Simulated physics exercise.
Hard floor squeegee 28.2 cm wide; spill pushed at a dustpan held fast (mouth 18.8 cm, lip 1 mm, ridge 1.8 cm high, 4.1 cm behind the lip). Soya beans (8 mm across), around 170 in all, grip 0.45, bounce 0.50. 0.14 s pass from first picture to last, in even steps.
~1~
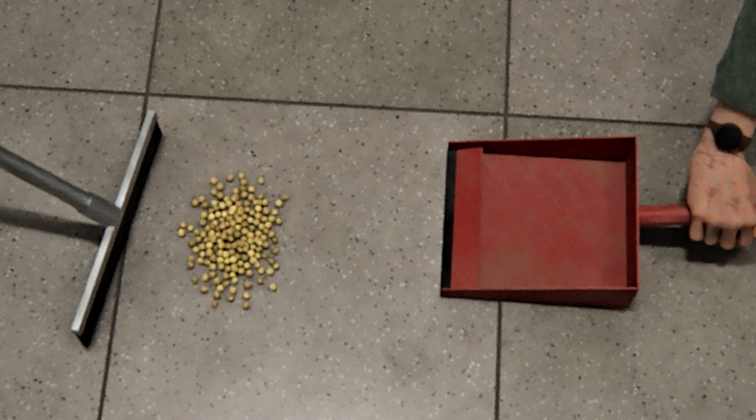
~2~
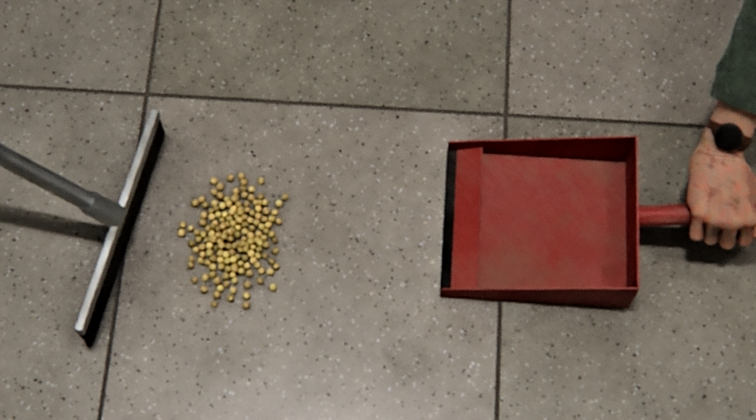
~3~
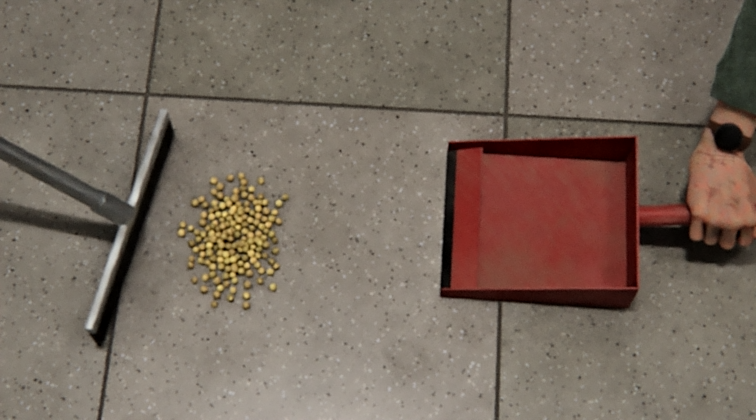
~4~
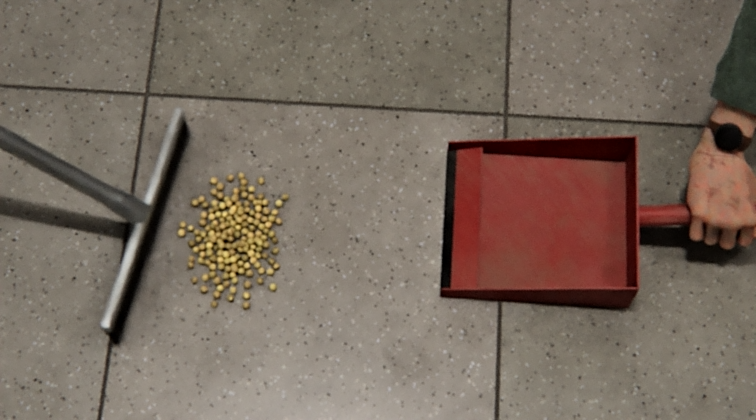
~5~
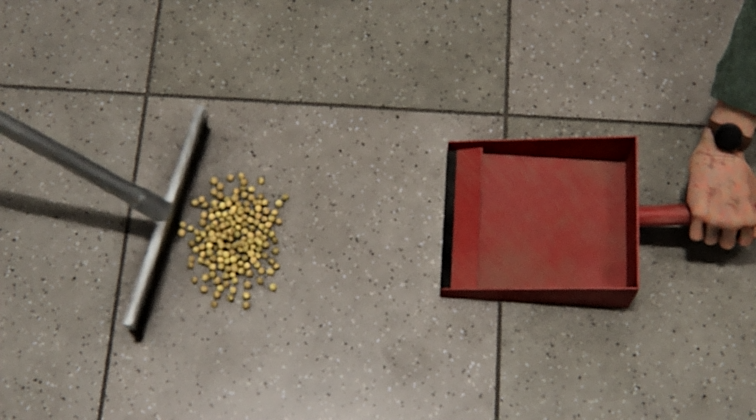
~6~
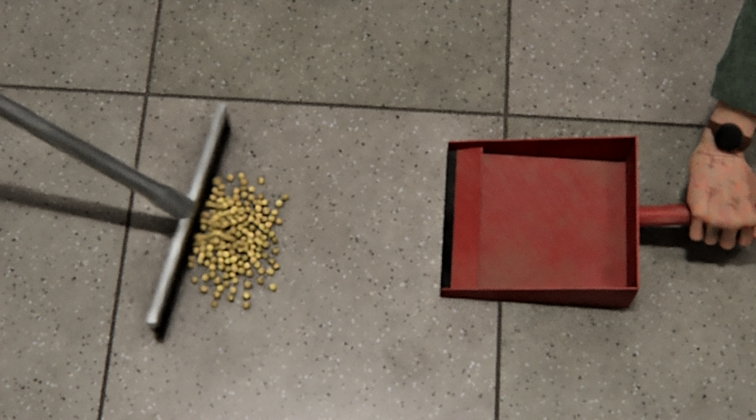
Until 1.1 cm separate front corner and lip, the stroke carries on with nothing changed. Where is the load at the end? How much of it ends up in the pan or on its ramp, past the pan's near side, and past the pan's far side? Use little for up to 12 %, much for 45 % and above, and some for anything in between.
Pan: Some; near side: Some; far side: Little.
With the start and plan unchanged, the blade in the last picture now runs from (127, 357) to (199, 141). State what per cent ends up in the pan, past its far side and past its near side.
Per cent by place - pan 5, far side 0, near side 60.
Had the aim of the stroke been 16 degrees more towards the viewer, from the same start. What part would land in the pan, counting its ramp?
Result: Close to 20 %, ramp counted.
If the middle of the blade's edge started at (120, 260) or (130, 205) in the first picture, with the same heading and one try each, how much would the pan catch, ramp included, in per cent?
The two tries give about 25 % and about 25 %.
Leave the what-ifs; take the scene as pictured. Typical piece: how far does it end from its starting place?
About 26 cm.
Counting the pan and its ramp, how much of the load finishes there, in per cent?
About 20 per cent.
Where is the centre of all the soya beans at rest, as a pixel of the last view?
Close to pixel (446, 253).
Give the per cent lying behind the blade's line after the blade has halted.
Roughly 0 percent of it.
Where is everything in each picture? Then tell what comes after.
The first frame shows blade from (78, 330) to (152, 117), moved 0.0 cm, 0 of the pieces shifted so far; middle of the pieces at (237, 234); pan at (552, 228).
The second frame shows blade from (81, 330) to (155, 117), moved 0.4 cm, 0 of the pieces shifted so far; middle of the pieces at (237, 234).
The third frame shows blade from (91, 329) to (165, 116), moved 1.5 cm, 0 of the pieces shifted so far; middle of the pieces at (237, 234).
The fourth frame shows blade from (107, 327) to (180, 115), moved 3.3 cm, 0 of the pieces shifted so far; middle of the pieces at (237, 234).
The fifth frame shows blade from (130, 325) to (201, 113), moved 5.9 cm, 0 of the pieces shifted so far; middle of the pieces at (237, 234).
The sixth frame shows blade from (153, 323) to (223, 111), moved 8.5 cm, 22 of the pieces shifted so far; middle of the pieces at (238, 235); pan at (552, 228).
Then, 0.16 s after the last picture, middle of the blade 16 cm from the lip; 0 % over the lip, far side 0 %, near side 25 %.
Then, 0.26 s after the last picture, middle of the blade 7 cm from the lip; 0 % over the lip, far side 0 %, near side 25 %.
Then, 0.50 s after the last picture, middle of the blade 4 cm from the lip; 35 % over the lip, far side 5 %, near side 30 %.
In the end, pan 20 %, near side 30 %, far side 5 %, in front of the lip or behind the blade 45 %.
